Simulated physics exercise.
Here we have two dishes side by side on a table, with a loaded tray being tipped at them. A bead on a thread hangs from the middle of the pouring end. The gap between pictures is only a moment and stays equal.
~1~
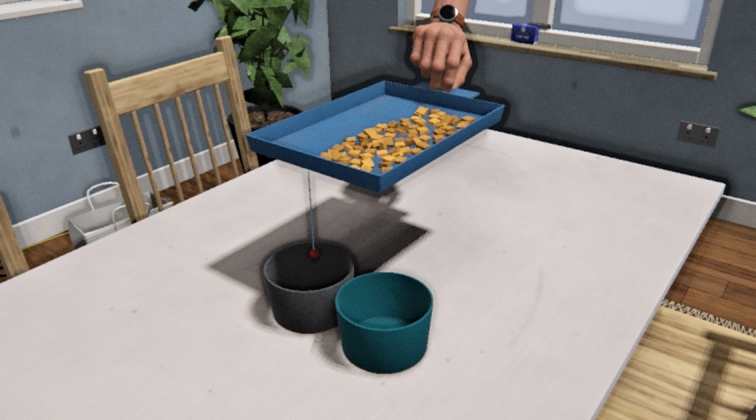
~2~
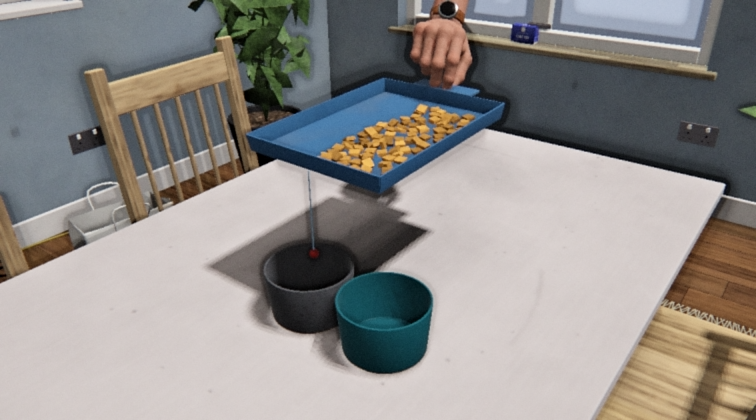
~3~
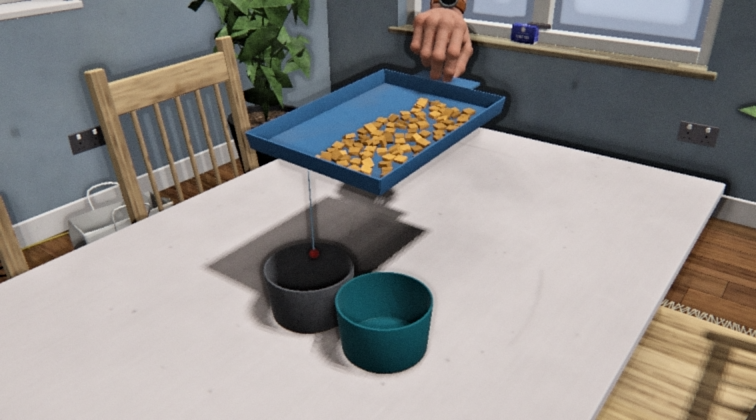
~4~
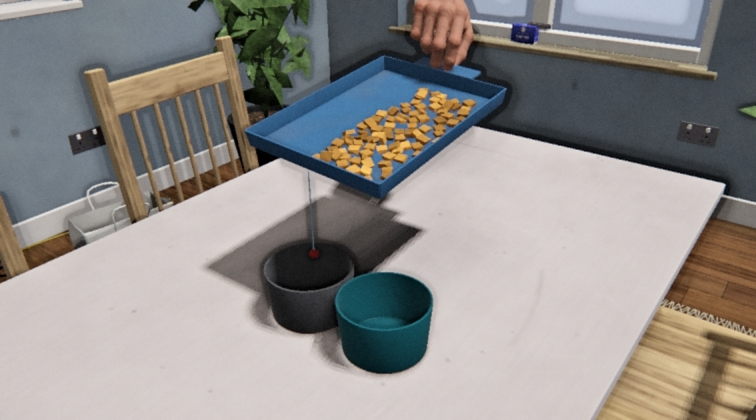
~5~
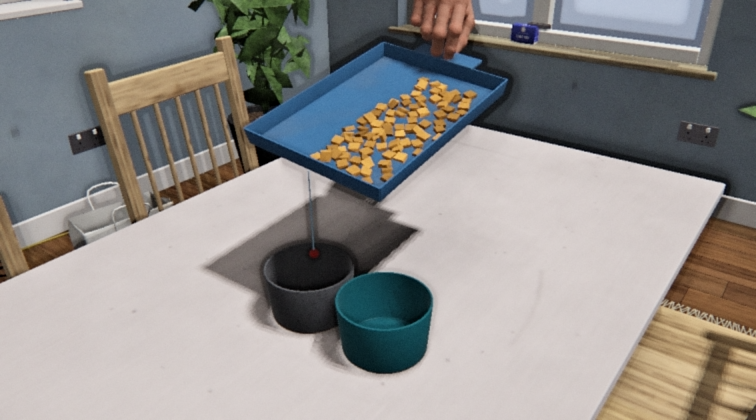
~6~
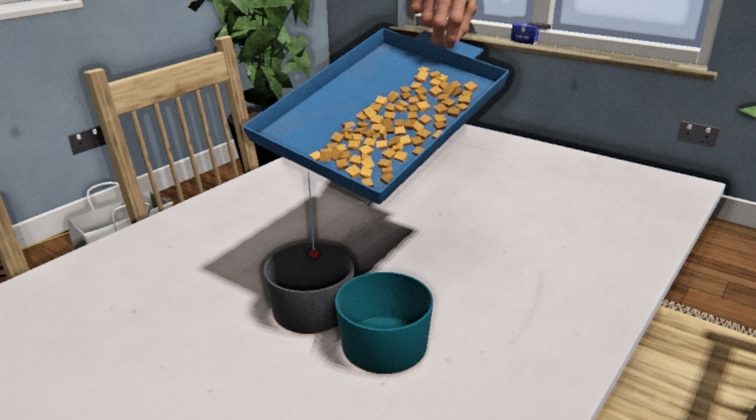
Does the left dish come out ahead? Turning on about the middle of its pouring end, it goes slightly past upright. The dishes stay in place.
No, the right dish gets more.
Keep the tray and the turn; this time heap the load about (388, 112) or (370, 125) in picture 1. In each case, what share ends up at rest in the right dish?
It would be 80 in a hundred, and then 90 in a hundred.
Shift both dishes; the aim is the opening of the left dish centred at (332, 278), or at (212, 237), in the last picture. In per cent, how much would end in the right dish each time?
Trial 1 near 30 percent, trial 2 near 0 percent.
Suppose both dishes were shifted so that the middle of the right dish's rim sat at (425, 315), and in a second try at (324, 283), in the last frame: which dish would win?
The dish to the left, then the dish to the right.
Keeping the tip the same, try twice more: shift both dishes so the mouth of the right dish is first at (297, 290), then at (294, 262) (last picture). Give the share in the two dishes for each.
Result: 10 % and 0 %.
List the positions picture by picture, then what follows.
The first frame shows corners of the pouring end (250, 134) and (379, 174), level; middle of the load (400, 141), cereal squares; left dish (279, 306); right dish (355, 344); bead on its thread (314, 253).
The second frame shows corners of the pouring end (249, 134) and (379, 175), level; middle of the load (400, 140).
The third frame shows corners of the pouring end (249, 132) and (379, 178), tipped barely, lowest at the right corner; middle of the load (400, 137).
The fourth frame shows corners of the pouring end (248, 130) and (379, 182), tipped a little, lowest at the right corner; middle of the load (400, 133).
The fifth frame shows corners of the pouring end (247, 128) and (379, 186), tipped a little, lowest at the right corner; middle of the load (400, 128).
The sixth frame shows corners of the pouring end (246, 126) and (379, 190), tipped clearly, lowest at the right corner; middle of the load (400, 124); left dish (279, 306); right dish (355, 344).
Just after the last frame, tray tipped steeply; every one on the tray.
A moment on, tray tipped past a quarter turn; roughly two thirds on the tray; roughly a quarter in the right dish; roughly a quarter in the air.
Further on, tray tipped past a quarter turn; almost all in the right dish; just a few outside both.
When it is over, tray tipped past a quarter turn; almost all in the right dish; not one in the left dish; just a few outside both.
